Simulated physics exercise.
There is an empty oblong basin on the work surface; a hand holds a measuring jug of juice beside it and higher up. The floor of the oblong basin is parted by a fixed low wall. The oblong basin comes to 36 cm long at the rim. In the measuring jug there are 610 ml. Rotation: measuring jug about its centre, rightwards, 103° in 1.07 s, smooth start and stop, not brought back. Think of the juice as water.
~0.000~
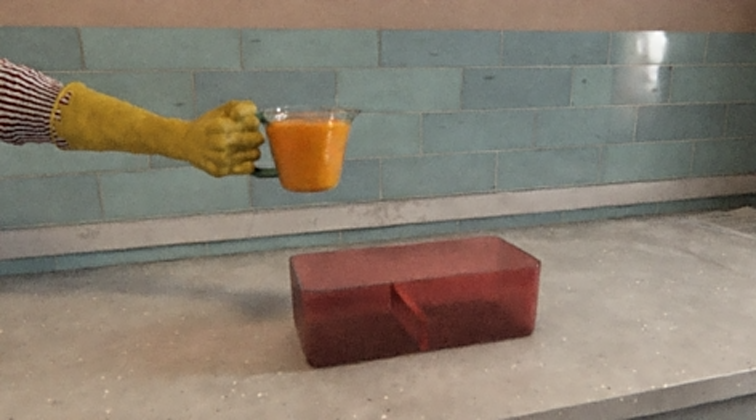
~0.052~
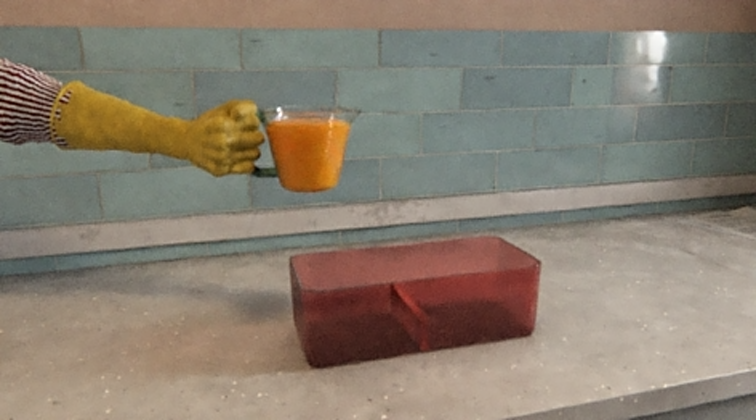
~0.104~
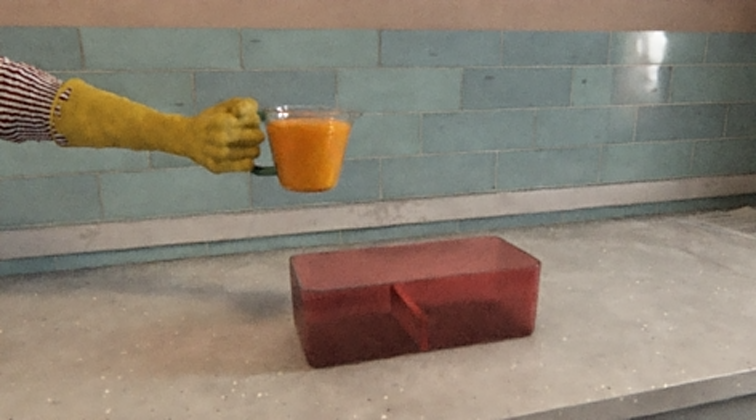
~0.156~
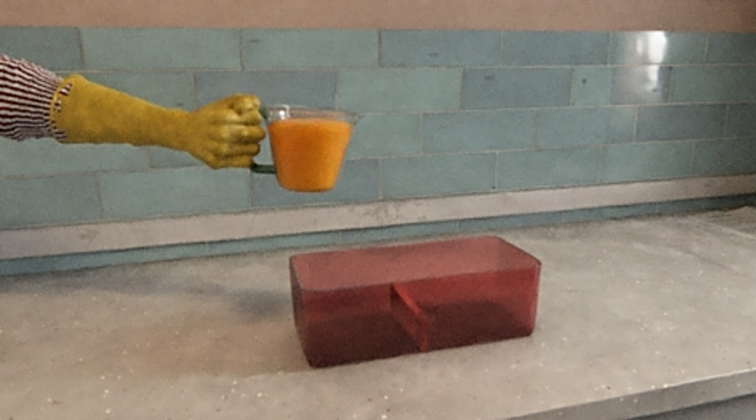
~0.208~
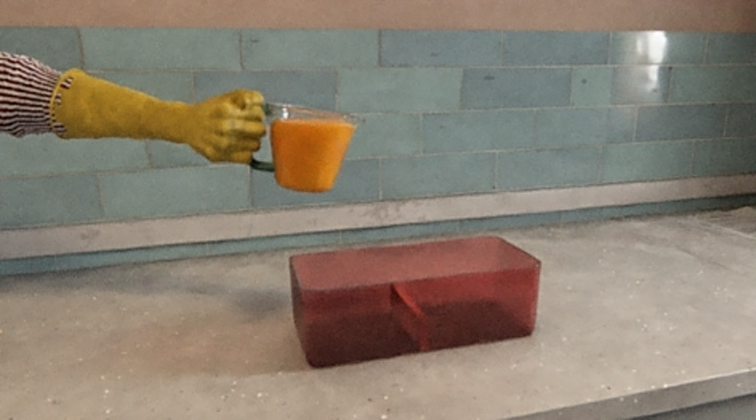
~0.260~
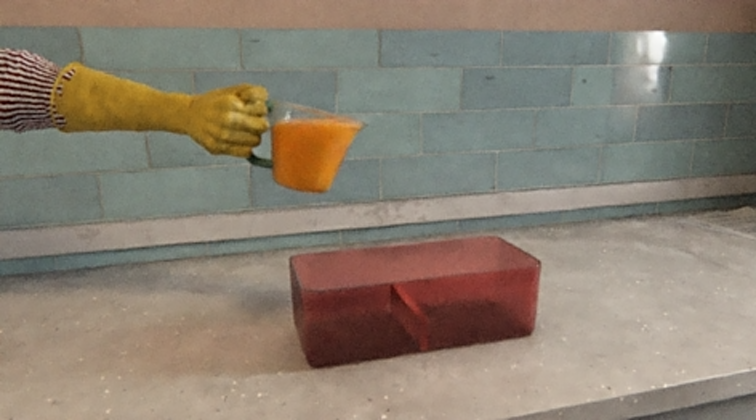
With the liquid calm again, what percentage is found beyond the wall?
Beyond the wall there is roughly 53 percent.
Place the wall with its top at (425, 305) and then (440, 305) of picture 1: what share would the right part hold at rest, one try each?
Around 20 and 10 percent, in that order.
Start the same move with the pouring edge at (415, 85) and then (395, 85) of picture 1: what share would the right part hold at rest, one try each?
Roughly 95 per cent the first time and 95 per cent the second.
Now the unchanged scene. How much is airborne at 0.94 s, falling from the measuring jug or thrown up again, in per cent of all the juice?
Roughly 18 %.
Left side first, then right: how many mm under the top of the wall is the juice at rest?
On the left it's about 36 mm; on the right, about 36 mm.
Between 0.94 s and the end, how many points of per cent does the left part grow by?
About 24 per cent.
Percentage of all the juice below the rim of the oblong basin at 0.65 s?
10 %, roughly.
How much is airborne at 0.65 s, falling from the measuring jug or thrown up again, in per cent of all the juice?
Around 28 in a hundred.
Then, 0.65 s in, the tilt is 69° and 62 per cent is still to pour, 2 is left of the wall and 9 right of it.
Then, 0.94 s in, the tilt is 99° and 10 per cent is still to pour, 23 is left of the wall and 50 right of it.
Then, 1.24 s in, the tilt is 103° and 0 per cent is still to pour, 46 is left of the wall and 52 right of it.
Then, 1.57 s in, the tilt is 103° and 0 per cent is still to pour, 46 is left of the wall and 53 right of it.
Finally, 46 per cent lies left of the wall, 53 right of it and 1 outside.
